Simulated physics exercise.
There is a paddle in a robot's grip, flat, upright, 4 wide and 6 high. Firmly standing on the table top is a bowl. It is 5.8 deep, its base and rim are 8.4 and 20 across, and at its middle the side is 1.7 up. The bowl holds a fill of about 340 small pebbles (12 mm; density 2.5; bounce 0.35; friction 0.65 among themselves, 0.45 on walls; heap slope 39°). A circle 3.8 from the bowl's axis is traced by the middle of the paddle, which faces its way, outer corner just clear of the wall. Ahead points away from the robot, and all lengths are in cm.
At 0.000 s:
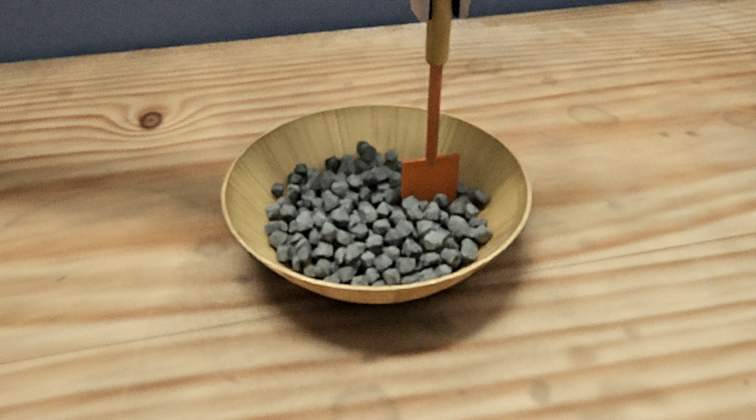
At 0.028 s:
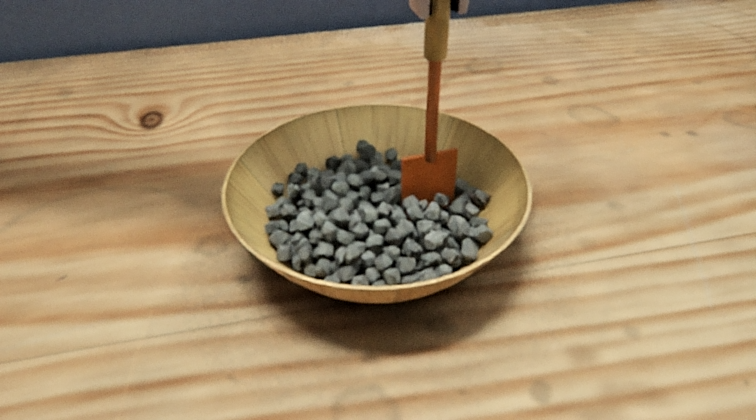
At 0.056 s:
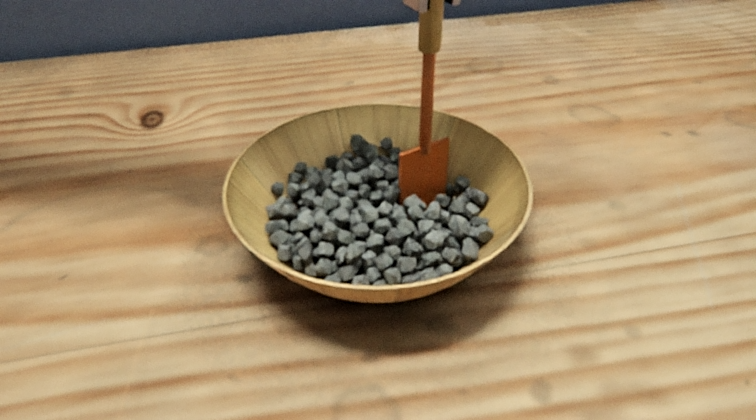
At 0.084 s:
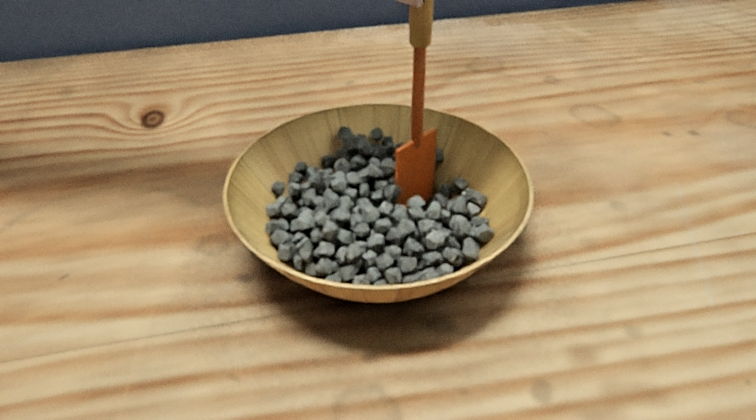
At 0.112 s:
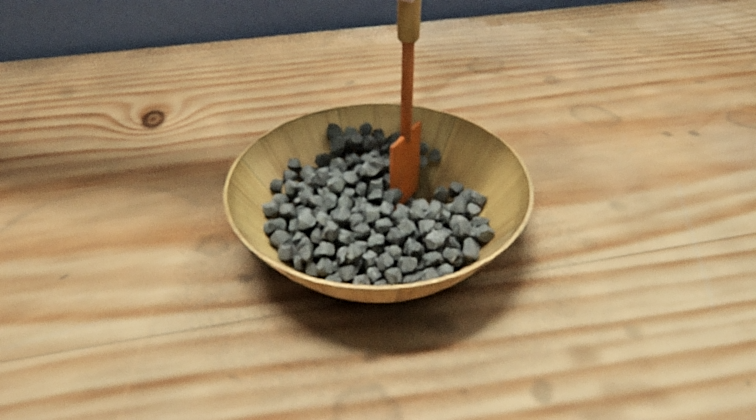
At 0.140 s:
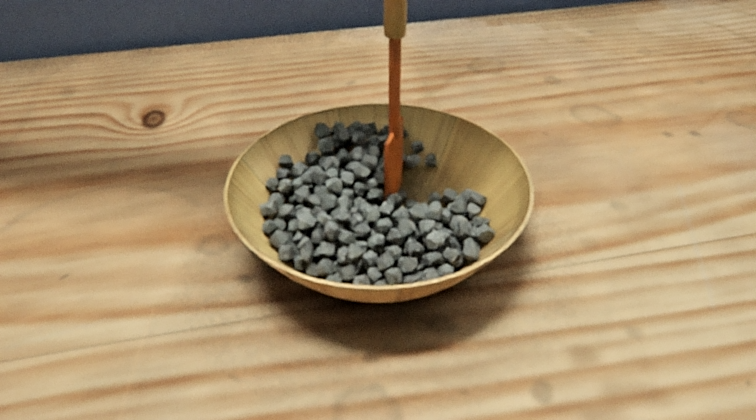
At first, an orange paddle held upright from above stands among small grey pebbles at the back right of a wooden bowl on a table. It then sweeps slowly leftward through them, turning until its blade appears edge-on, while pebbles shift and bunch up at the back left, leaving a gap behind it.
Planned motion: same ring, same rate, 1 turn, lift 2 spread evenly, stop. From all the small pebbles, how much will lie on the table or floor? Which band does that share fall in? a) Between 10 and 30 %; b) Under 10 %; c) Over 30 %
b, under 10 %.
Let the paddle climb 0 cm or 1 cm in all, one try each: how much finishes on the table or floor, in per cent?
10 % and 5 %.
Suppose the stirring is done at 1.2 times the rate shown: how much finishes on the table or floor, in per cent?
I'd put it near 10 %.
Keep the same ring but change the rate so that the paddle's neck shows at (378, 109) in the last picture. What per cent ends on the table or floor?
Around 10 in a hundred.
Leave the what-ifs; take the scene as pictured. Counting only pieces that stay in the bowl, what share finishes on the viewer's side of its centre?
About 50 per cent.
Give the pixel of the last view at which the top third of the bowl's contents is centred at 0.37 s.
Centre of upper third: Approx. (302, 224) px.
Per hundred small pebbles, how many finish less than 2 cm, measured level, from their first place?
Roughly 10 percent.
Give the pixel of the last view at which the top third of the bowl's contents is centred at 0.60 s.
In the last picture it sits around (445, 226).
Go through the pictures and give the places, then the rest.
In the first frame, paddle neck at (432, 139), 0° round; upper third of the load around (368, 211), from x 270 to 480, top at y 150; 338 in the bowl.
In the second frame, paddle neck at (431, 135), 5° round; upper third of the load around (368, 210), from x 270 to 485, top at y 150.
In the third frame, paddle neck at (426, 127), 18° round; upper third of the load around (371, 204), from x 275 to 485, top at y 140.
In the fourth frame, paddle neck at (417, 120), 32° round; upper third of the load around (372, 199), from x 275 to 485, top at y 135.
In the fifth frame, paddle neck at (407, 115), 46° round; upper third of the load around (363, 194), from x 270 to 485, top at y 130.
In the sixth frame, paddle neck at (394, 111), 60° round; upper third of the load around (356, 185), from x 270 to 485, top at y 125; 338 in the bowl.
After 0.37 s, 176° round, highest piece 8 above the table; 337 in the bowl, 1 in flight or on the tool.
After 0.60 s, 292° round, highest piece 8 above the table; 330 in the bowl, 5 on the table or floor, 3 in flight or on the tool.
After 0.91 s, 0° round, highest piece 6 above the table; 326 in the bowl, 12 on the table or floor.
After 1.61 s, 0° round, highest piece 6 above the table; 326 in the bowl, 12 on the table or floor.
At rest, 326 in the bowl, 12 on the table or floor. That is 4 % on the table or floor.
